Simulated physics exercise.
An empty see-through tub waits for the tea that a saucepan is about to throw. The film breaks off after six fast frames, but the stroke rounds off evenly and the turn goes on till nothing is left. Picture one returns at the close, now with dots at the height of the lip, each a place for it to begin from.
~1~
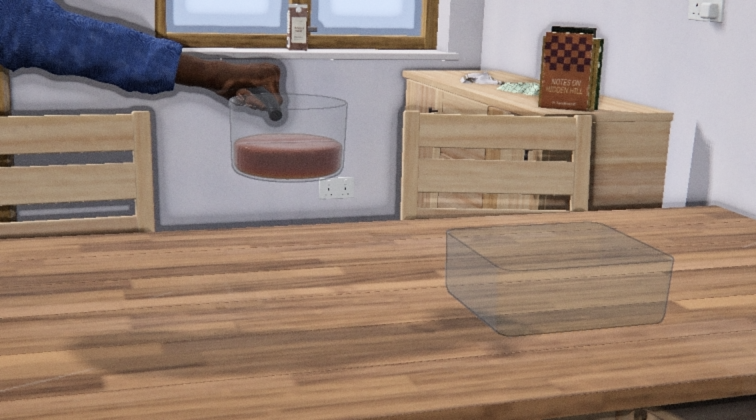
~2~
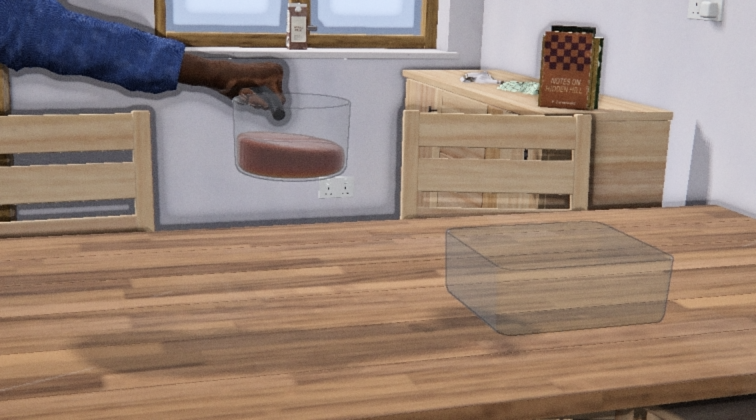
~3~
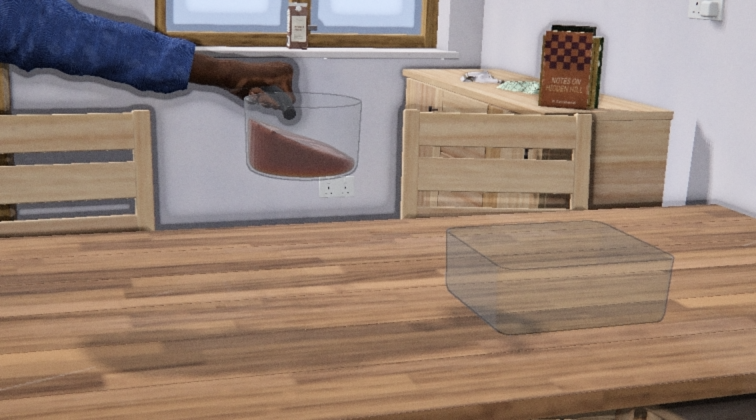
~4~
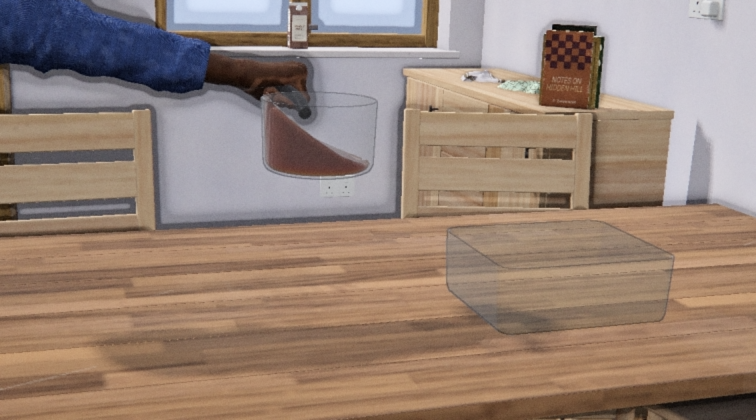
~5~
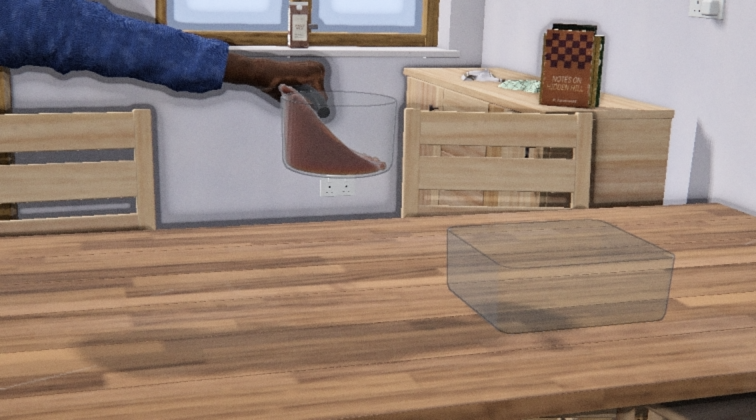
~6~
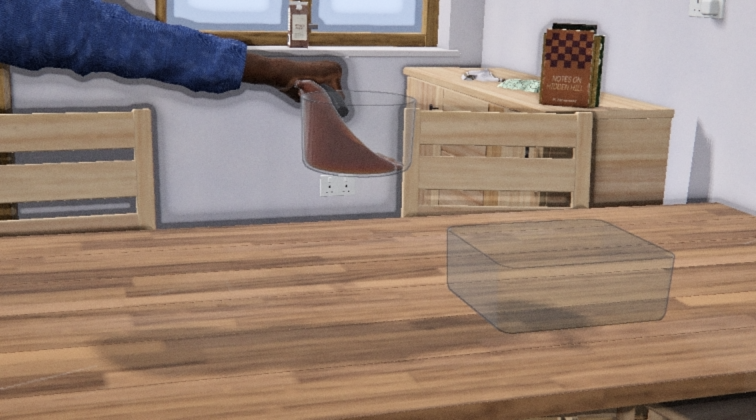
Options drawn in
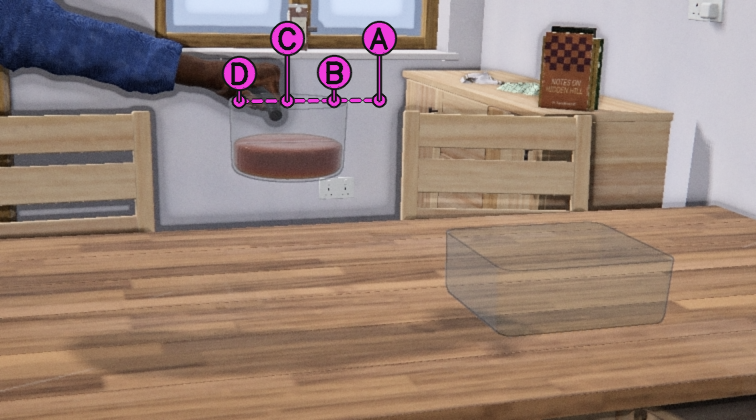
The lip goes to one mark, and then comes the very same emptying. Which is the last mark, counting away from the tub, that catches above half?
Use spot A.
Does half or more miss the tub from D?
Yes, it does.
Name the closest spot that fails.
B.
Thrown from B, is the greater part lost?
Yes.
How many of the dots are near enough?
One of them.
On the marked copy, A at (379, 100); B at (334, 100); C at (287, 100); D at (239, 101).
For spot A, about 90 % lands in the tub, 4 % falls short and 5 % goes beside or beyond.
For spot B, about 27 % lands in the tub, 70 % falls short and 3 % goes beside or beyond.
For spot C, about 4 % lands in the tub, 95 % falls short.
For spot D, about 0 % lands in the tub, 100 % falls short.
